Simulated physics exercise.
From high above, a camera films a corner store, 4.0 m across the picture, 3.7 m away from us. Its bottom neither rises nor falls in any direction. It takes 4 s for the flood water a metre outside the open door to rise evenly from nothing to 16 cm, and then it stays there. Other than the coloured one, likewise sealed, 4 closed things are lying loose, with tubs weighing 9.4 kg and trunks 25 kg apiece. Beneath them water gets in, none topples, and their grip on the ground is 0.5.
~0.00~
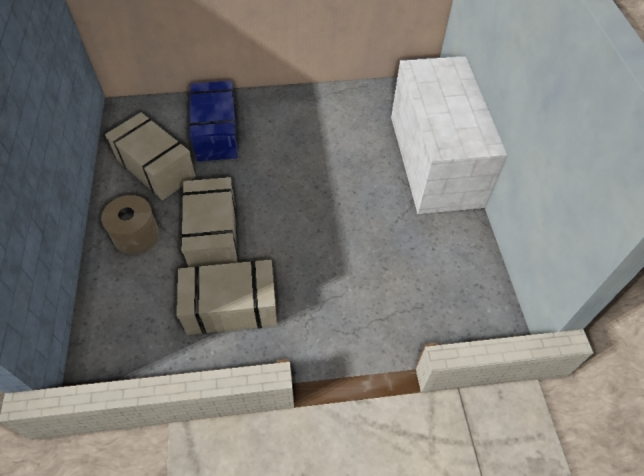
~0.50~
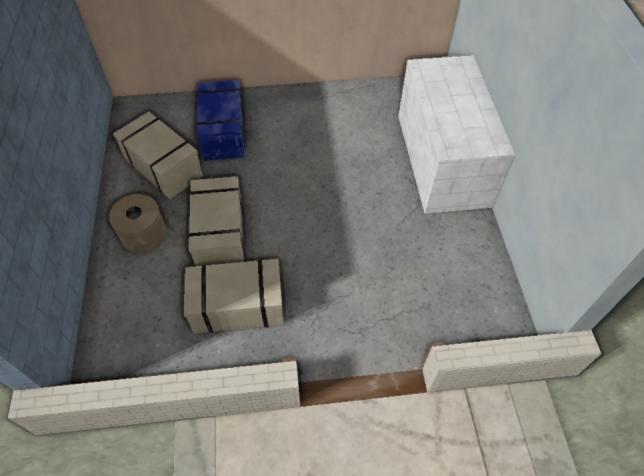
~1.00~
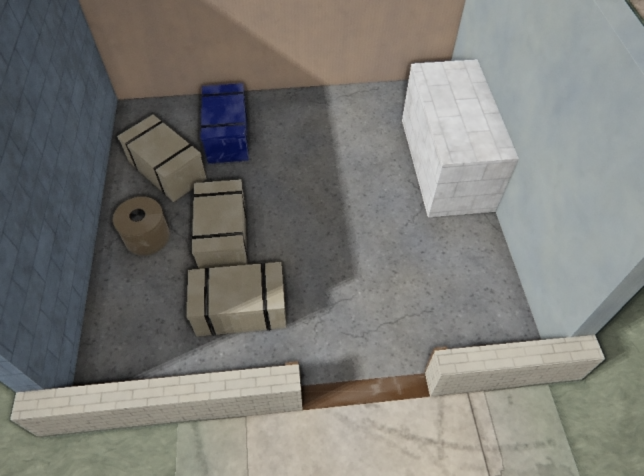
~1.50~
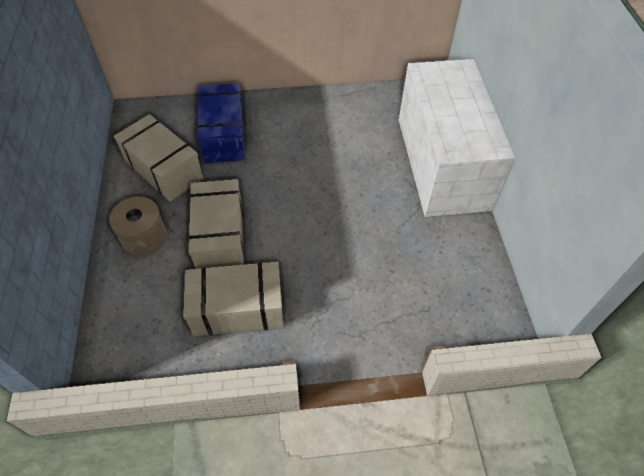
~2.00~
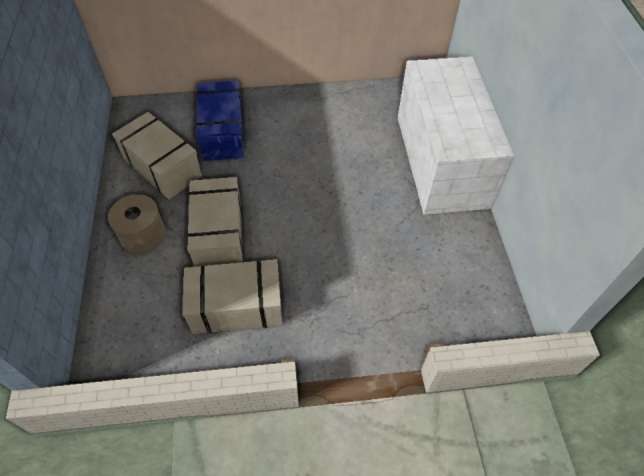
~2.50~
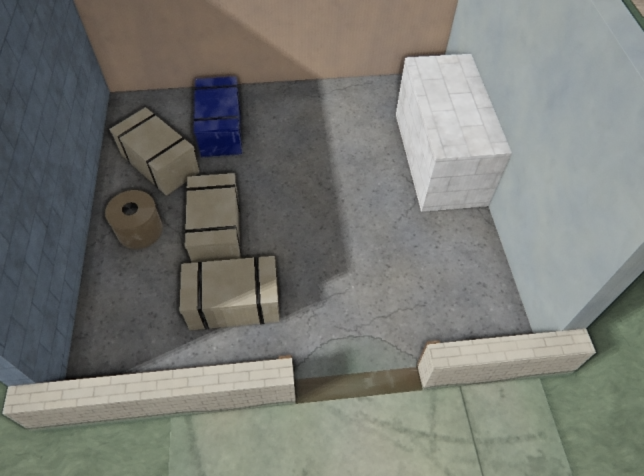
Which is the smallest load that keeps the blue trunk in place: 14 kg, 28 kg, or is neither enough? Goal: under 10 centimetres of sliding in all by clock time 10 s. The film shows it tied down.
It looks like only the bigger mass suffices.
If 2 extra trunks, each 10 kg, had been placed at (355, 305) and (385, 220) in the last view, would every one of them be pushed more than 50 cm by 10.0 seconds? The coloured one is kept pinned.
In that order: Beyond it, beyond it.
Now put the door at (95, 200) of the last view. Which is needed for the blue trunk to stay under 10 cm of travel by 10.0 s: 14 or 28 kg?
With that change, you need the heavier one.
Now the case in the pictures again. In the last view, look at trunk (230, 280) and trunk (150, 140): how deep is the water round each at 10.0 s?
First roughly 3 cm, second roughly 3 cm.
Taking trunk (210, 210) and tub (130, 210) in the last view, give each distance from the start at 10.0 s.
One is off by 0 cm, the other by 0 cm, in the order asked.
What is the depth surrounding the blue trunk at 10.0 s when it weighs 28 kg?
6 cm, roughly.
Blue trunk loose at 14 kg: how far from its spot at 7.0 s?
Shift: About 0 cm.
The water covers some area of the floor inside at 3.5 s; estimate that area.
Some 1.5 m2.
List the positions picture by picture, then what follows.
In the first picture, the blue trunk at (212, 107) rests on the ground; water covers 0.0 m2; 0 of 5 have shifted.
In the second picture, the blue trunk at (219, 106), on the bottom; water covers 0.0 m2; 0 of 5 have shifted.
In the third picture, the blue trunk at (223, 109), on the bottom; 0.0 m2 under water; 0 of 5 have shifted.
In the fourth picture, the blue trunk at (219, 109), on the bottom; 0.0 m2 under water; 0 of 5 have shifted.
In the fifth picture, the blue trunk at (218, 107), on the bottom; water covers 0.0 m2; 0 of 5 have shifted.
In the sixth picture, the blue trunk at (216, 103), on the bottom; water covers 0.2 m2; 0 of 5 have shifted.
After 3.5 s the blue trunk would be 0 cm from its start with 14 kg and 0 cm from its start with 28 kg; 0 cm of water round it then.
After 4.5 s the blue trunk would be 0 cm from its start with 14 kg and 0 cm from its start with 28 kg; 0 cm of water round it then.
After 7.0 s the blue trunk would be 0 cm from its start with 14 kg and 0 cm from its start with 28 kg; 3 cm of water round it then.
After 10.0 s the blue trunk would be 46 cm from its start with 14 kg and 0 cm from its start with 28 kg; 6 cm of water round it then.
